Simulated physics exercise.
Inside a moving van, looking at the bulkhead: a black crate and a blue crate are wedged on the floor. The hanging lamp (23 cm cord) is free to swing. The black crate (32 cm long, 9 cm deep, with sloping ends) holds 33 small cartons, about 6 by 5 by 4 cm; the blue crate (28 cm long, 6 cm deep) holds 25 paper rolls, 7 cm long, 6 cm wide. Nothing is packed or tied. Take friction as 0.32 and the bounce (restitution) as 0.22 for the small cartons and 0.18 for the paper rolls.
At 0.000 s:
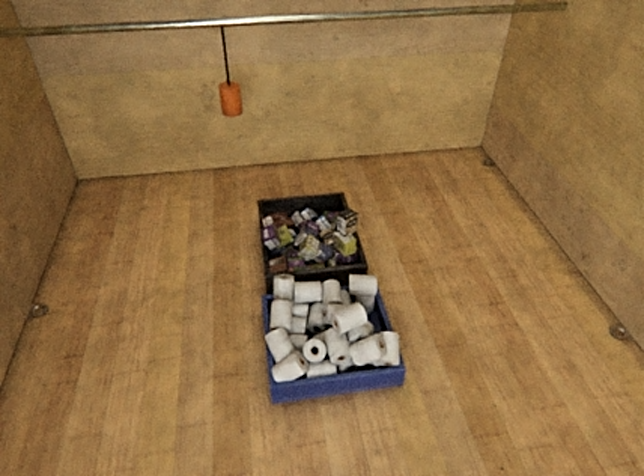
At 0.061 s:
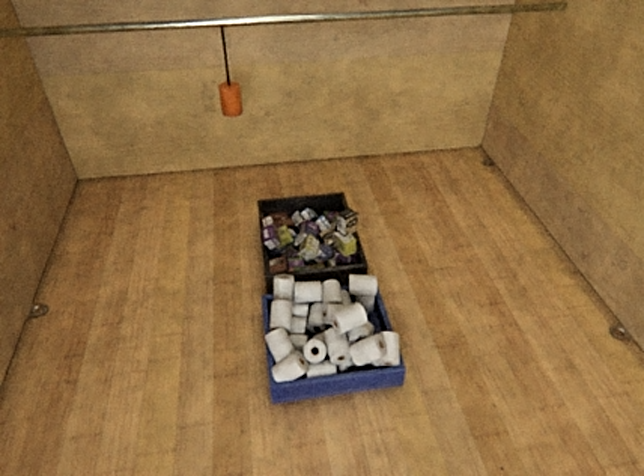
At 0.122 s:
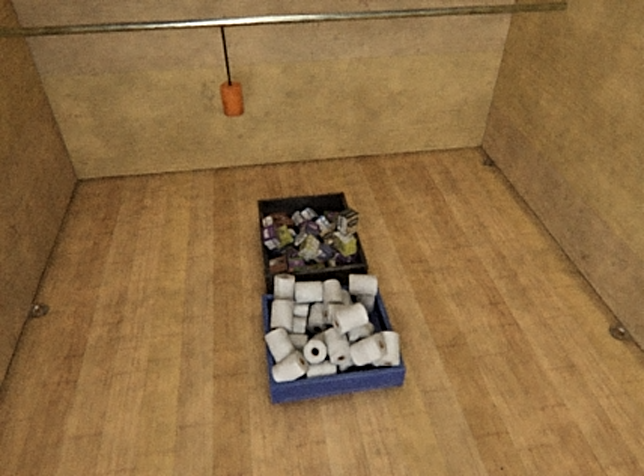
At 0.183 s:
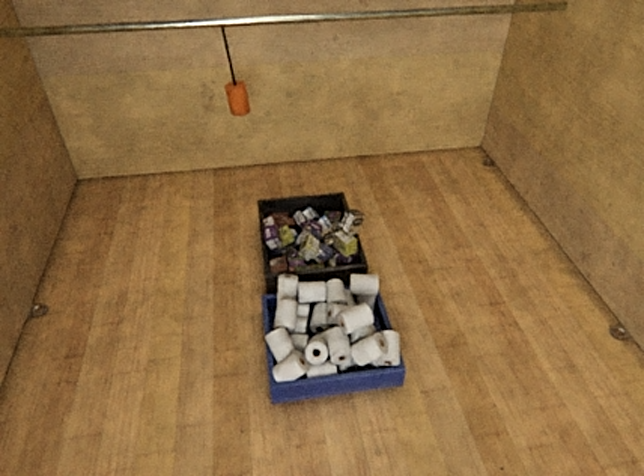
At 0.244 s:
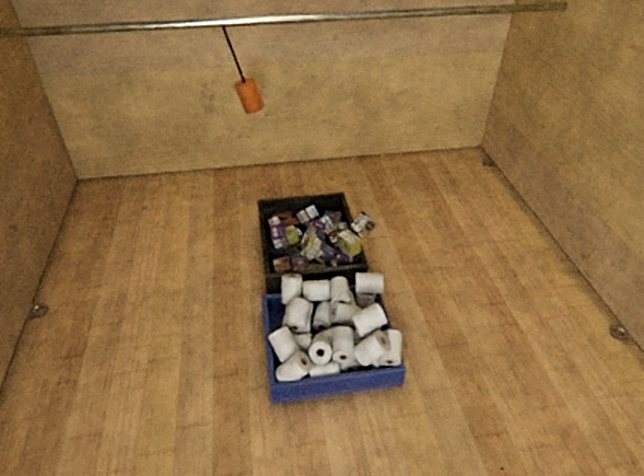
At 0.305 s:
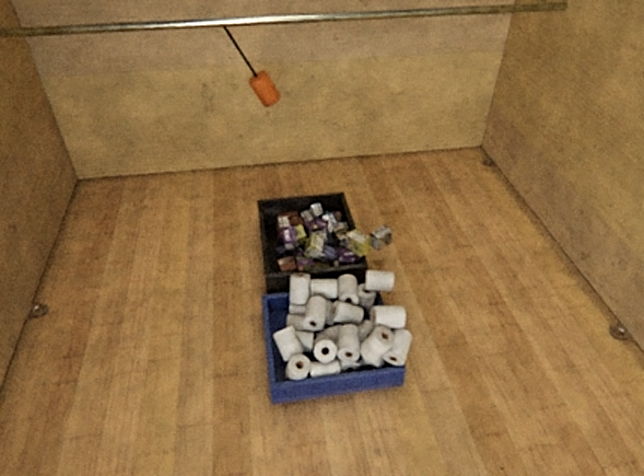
In a moving van, the hanging orange lamp swings right as cartons and paper rolls shift right.
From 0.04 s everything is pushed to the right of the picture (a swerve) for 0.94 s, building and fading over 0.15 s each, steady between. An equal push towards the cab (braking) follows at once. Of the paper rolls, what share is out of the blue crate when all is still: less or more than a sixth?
The blue crate loses more than one in six of its paper rolls.
After 0.66 s, the black crate is down by 2 of 33 and the blue crate is down by 7 of 25.
After 1.10 s, the black crate is down by 2 of 33 and the blue crate is down by 9 of 25.
After 1.72 s, the black crate is down by 2 of 33 and the blue crate is down by 10 of 25.
Final count (at 2.52 s), the black crate is down by 2 of 33 and the blue crate is down by 10 of 25. Asked share, 10 of 25, 40 per cent.
